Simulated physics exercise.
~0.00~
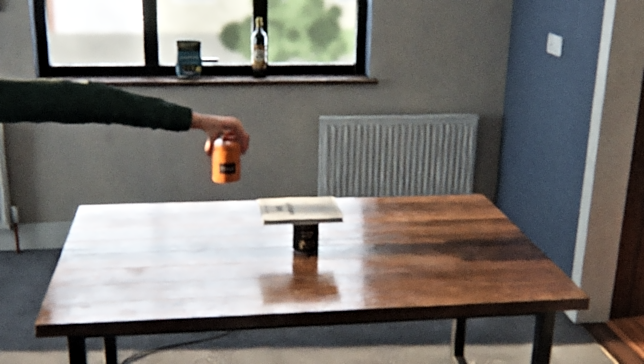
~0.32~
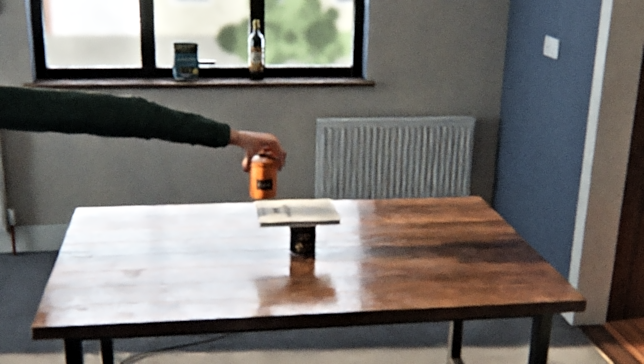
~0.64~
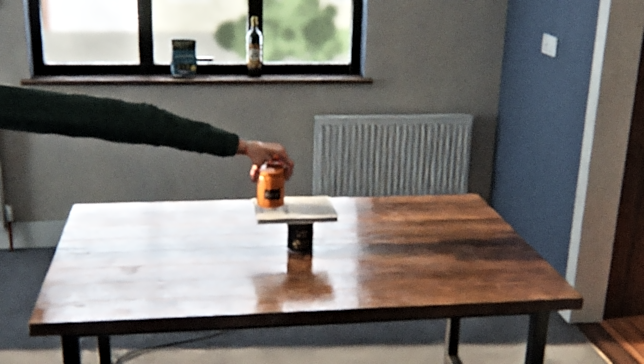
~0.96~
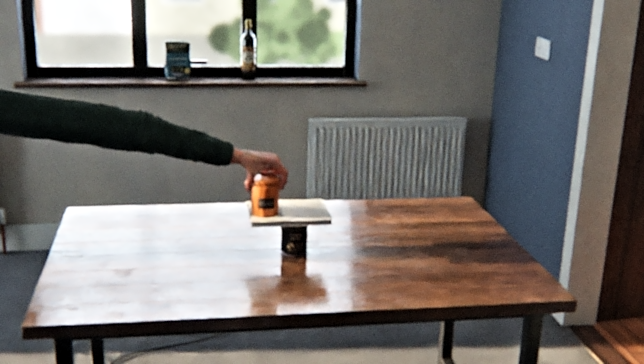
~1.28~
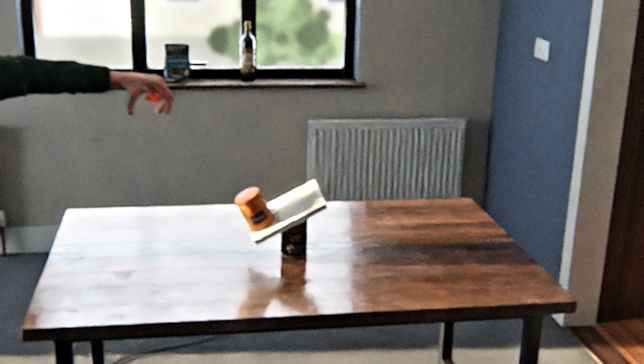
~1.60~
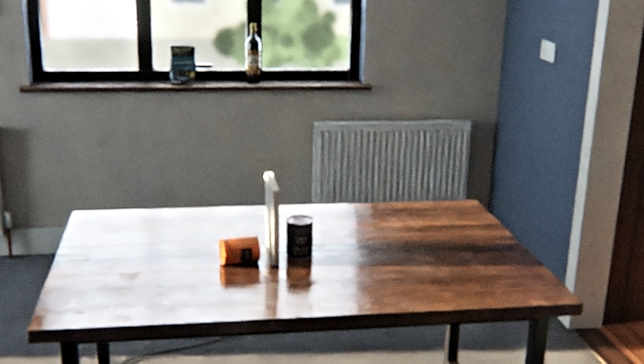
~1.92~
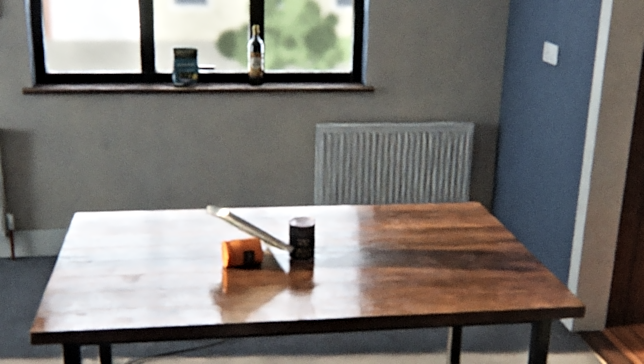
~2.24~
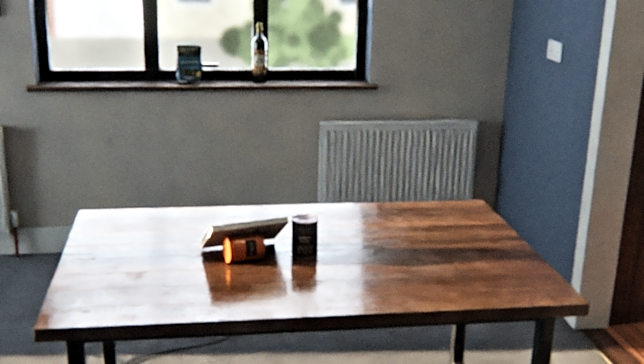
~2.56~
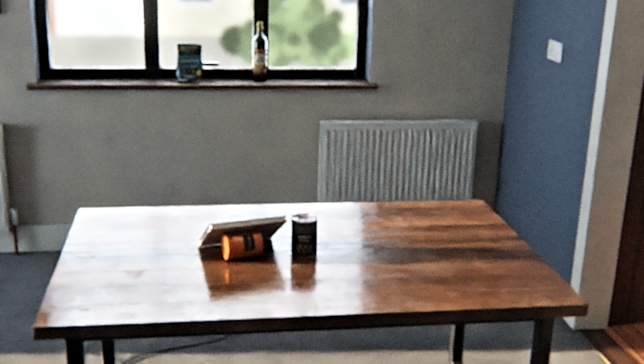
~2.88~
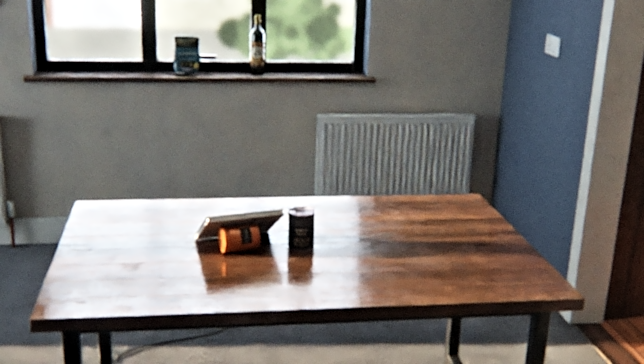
On a wooden table near a window, a hand sets an orange jar on the left side of a white book balanced on a black tin and lets go; the book tips left and both fall, ending with the jar on its side against the book beside the upright tin.
